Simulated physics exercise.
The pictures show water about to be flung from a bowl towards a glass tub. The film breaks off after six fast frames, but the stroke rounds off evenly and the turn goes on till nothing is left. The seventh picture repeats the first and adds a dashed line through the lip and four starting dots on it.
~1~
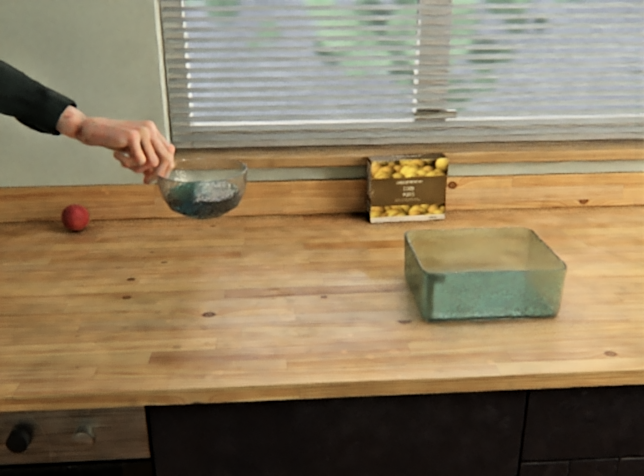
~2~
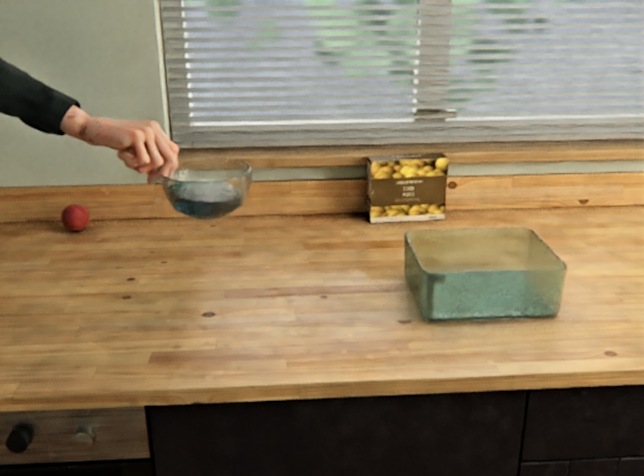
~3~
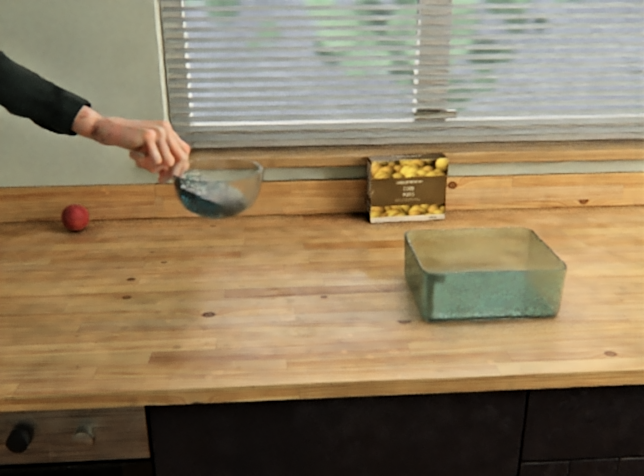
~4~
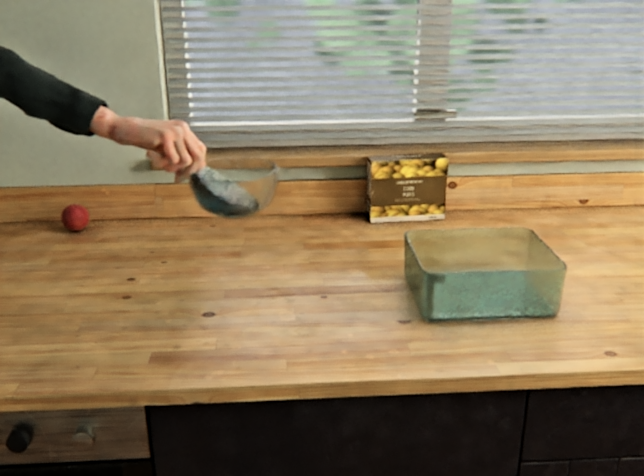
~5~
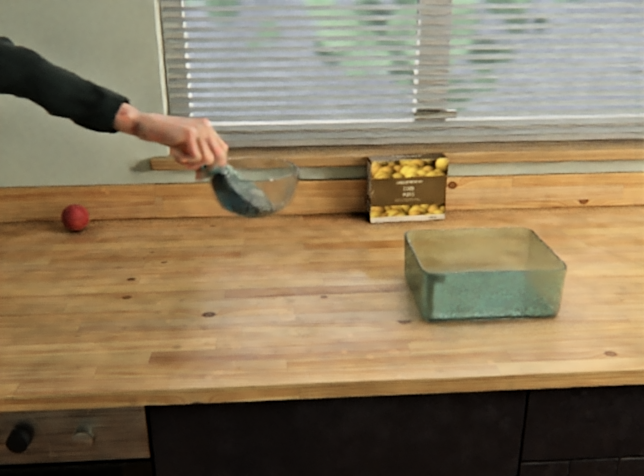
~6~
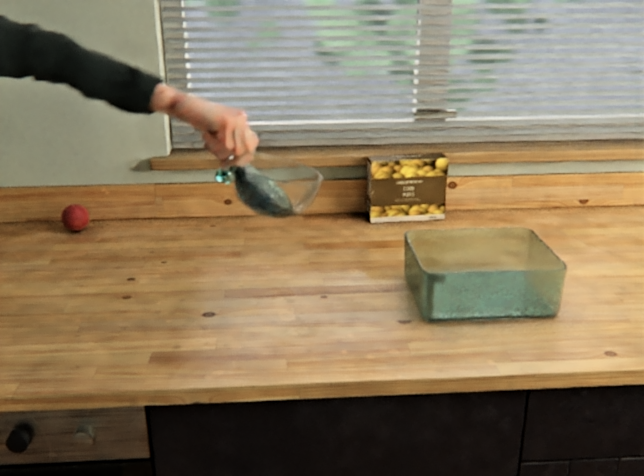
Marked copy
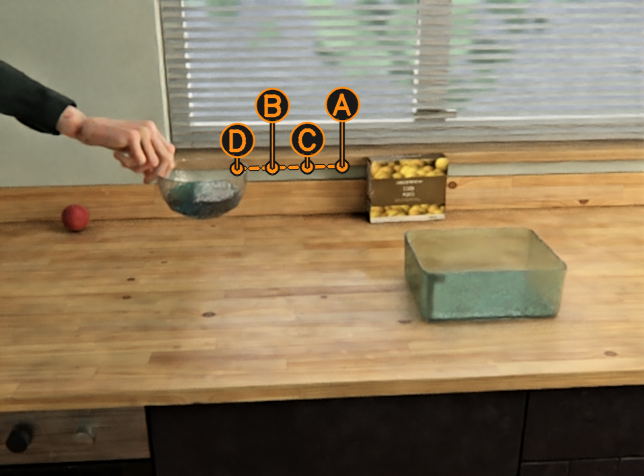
On a wooden kitchen counter with a glass tub, a small box and a red ball-like object, a hand carries a clear bowl of water rightward, and the water tilts and sloshes up the bowl's left side, slipping over the rim.
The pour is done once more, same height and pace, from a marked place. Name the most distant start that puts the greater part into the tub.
Choose B.
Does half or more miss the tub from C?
No, not at all.
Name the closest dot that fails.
Dot D.
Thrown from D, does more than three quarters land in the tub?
No.
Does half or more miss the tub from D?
Yes, that goes wrong.
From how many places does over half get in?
Three of the four.
In orange, A at (342, 166); B at (272, 167); C at (307, 167); D at (237, 168).
With A, about 81 % lands in the tub, 8 % falls short and 11 % goes beside or beyond.
With B, about 66 % lands in the tub, 29 % falls short and 5 % goes beside or beyond.
With C, about 83 % lands in the tub, 12 % falls short and 5 % goes beside or beyond.
With D, about 33 % lands in the tub, 59 % falls short and 7 % goes beside or beyond.
